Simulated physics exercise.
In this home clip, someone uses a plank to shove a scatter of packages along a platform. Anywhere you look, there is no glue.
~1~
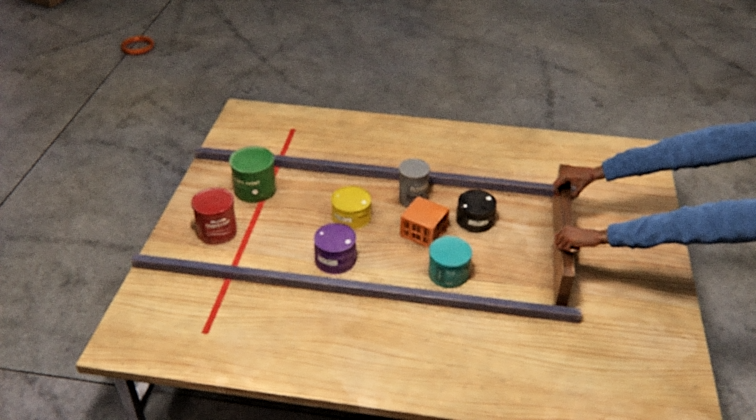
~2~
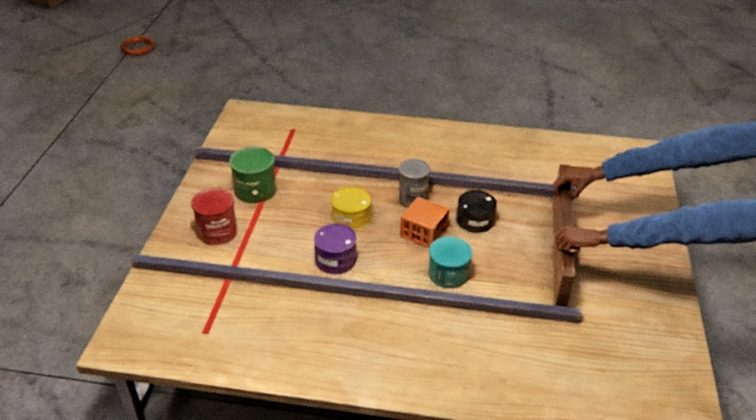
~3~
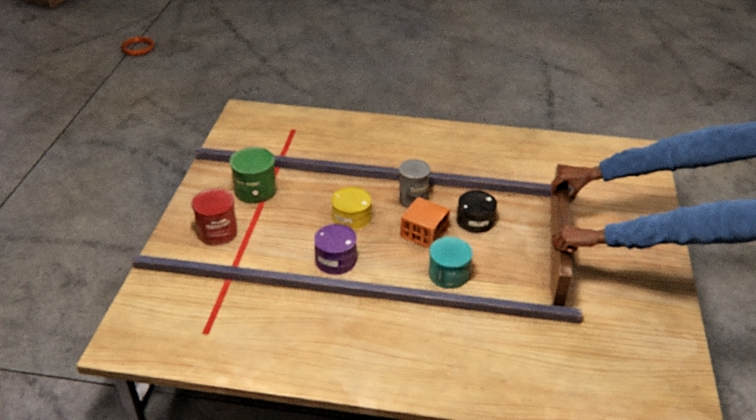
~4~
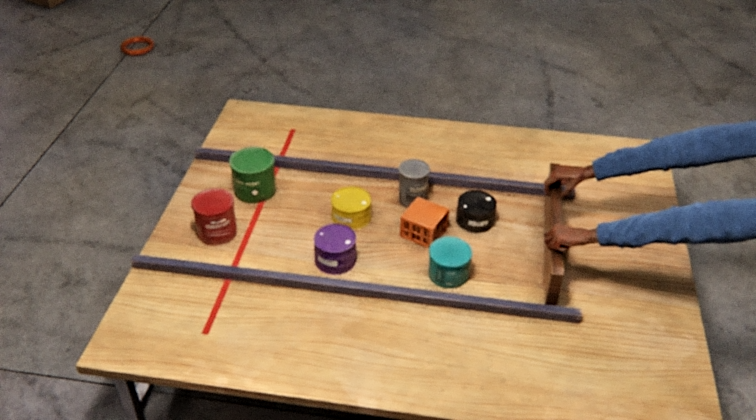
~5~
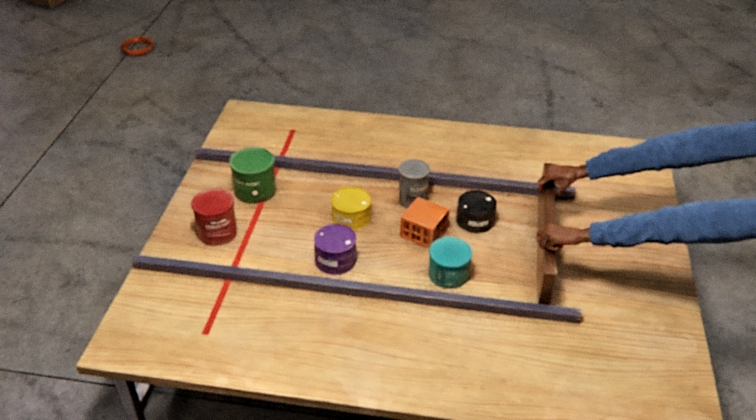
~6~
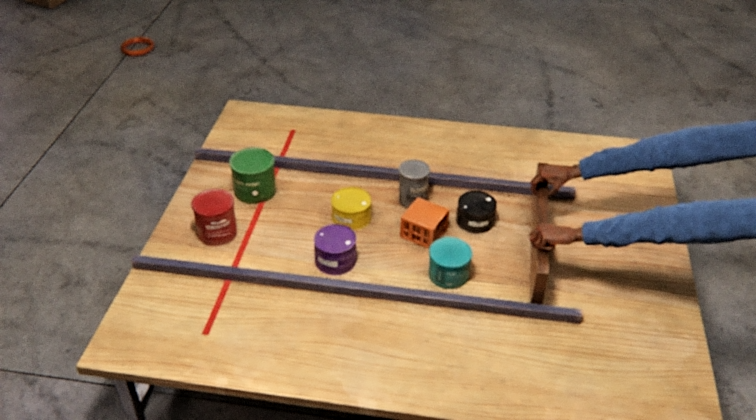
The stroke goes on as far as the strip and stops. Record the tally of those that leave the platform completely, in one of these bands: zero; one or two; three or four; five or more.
Tally: Zero.
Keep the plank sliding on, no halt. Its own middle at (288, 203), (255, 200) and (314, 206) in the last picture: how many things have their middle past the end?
Counts: 0, 0, 0.
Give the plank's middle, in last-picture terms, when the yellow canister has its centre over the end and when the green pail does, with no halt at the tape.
About (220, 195), and about (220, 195) for the other.
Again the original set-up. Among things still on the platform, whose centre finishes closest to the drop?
Red pail.
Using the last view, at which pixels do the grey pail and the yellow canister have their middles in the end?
The grey pail at (258, 160), the yellow canister at (208, 193).
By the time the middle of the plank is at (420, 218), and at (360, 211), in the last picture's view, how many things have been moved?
At the first spot 4, then 6.
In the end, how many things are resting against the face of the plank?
Contact count: 4.
Early on, none off yet; red pail at rest near (215, 218); green pail at rest near (254, 176); purple canister at rest near (335, 250).
A while later, none off yet; red pail at rest near (215, 218); green pail at rest near (254, 176); purple canister travelled about its own width near (279, 242).
Finally, the number that fall off is zero.
